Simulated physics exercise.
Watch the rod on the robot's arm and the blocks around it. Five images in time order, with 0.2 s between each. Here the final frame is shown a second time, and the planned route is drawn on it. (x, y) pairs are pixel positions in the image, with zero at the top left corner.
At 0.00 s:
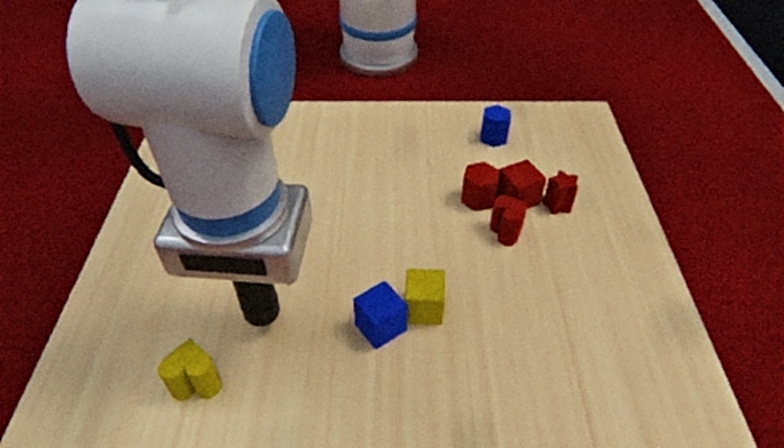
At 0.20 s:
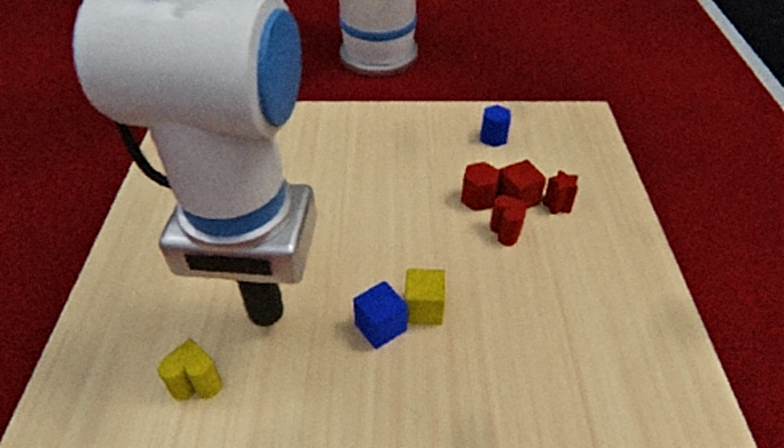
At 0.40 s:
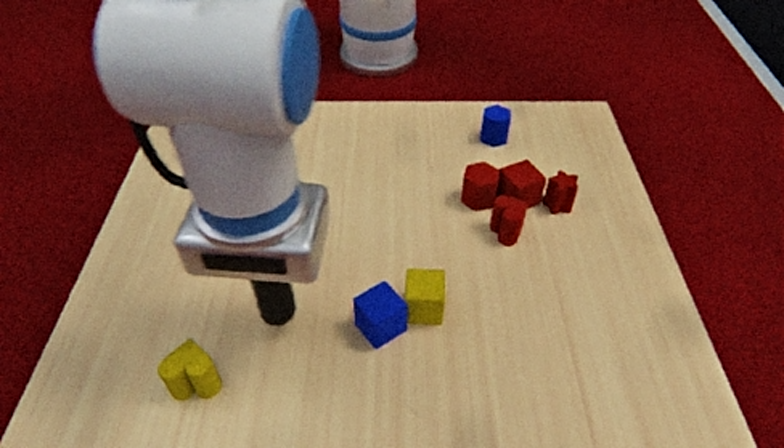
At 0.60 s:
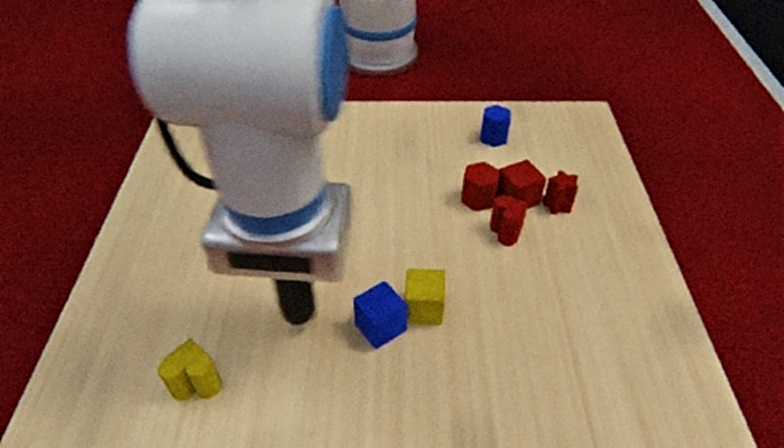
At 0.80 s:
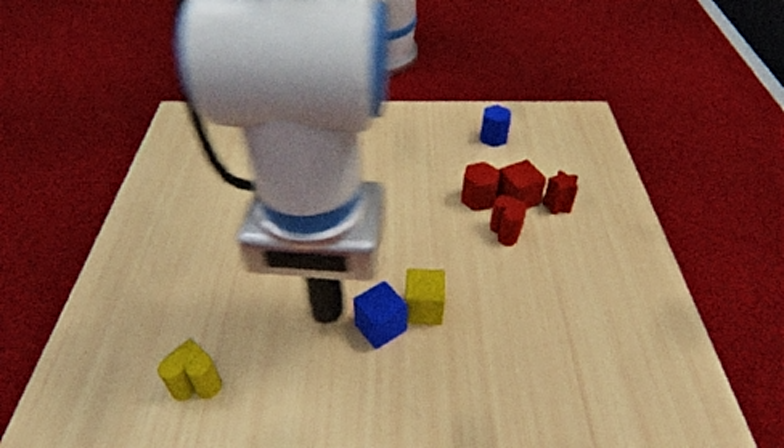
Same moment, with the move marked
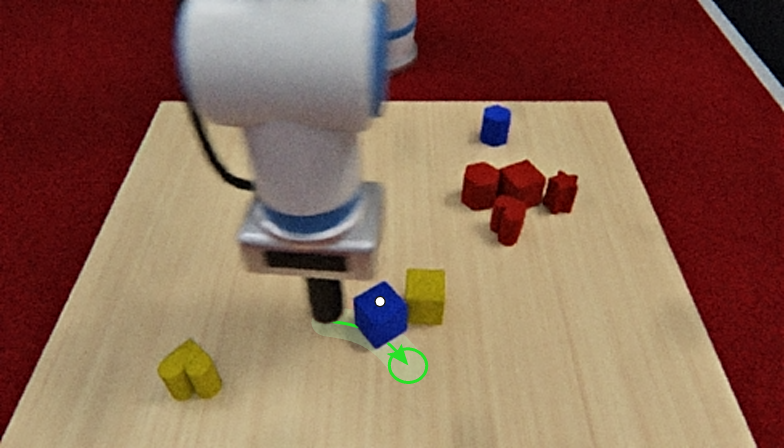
At first, a white and blue robot arm holds its dark rod over a wooden table, between a yellow heart-shaped block and a blue cube beside a yellow one. The arm then moves right, slowly and then faster, bringing the rod close to the blue cube's left side while every block stays still.
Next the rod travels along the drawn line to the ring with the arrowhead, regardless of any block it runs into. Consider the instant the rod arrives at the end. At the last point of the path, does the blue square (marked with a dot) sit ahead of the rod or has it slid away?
I'm fairly sure the blue square slides away from the front of the rod at some point.
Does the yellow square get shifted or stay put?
By the last moment, the yellow square will have left its place.
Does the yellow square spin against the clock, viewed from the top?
In short: Yes.
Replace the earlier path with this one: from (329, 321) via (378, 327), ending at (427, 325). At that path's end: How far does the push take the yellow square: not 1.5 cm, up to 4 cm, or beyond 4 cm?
It shifts by 1.5 to 4 cm.
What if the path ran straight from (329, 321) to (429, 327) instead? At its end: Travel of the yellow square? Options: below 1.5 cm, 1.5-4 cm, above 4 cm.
Between 1.5 and 4 cm.
The drawn path runs from (329, 321) through (360, 327) and (387, 342) to (408, 365); the dot is on the blue square.
The first path, step by step. Halfway along, rod at (375, 323); blue square at (421, 314); yellow square at (443, 283), turned 45° anticlockwise.
At the end, rod at (408, 355); blue square at (450, 324), turned 50° anticlockwise; yellow square at (447, 282), turned 55° anticlockwise.
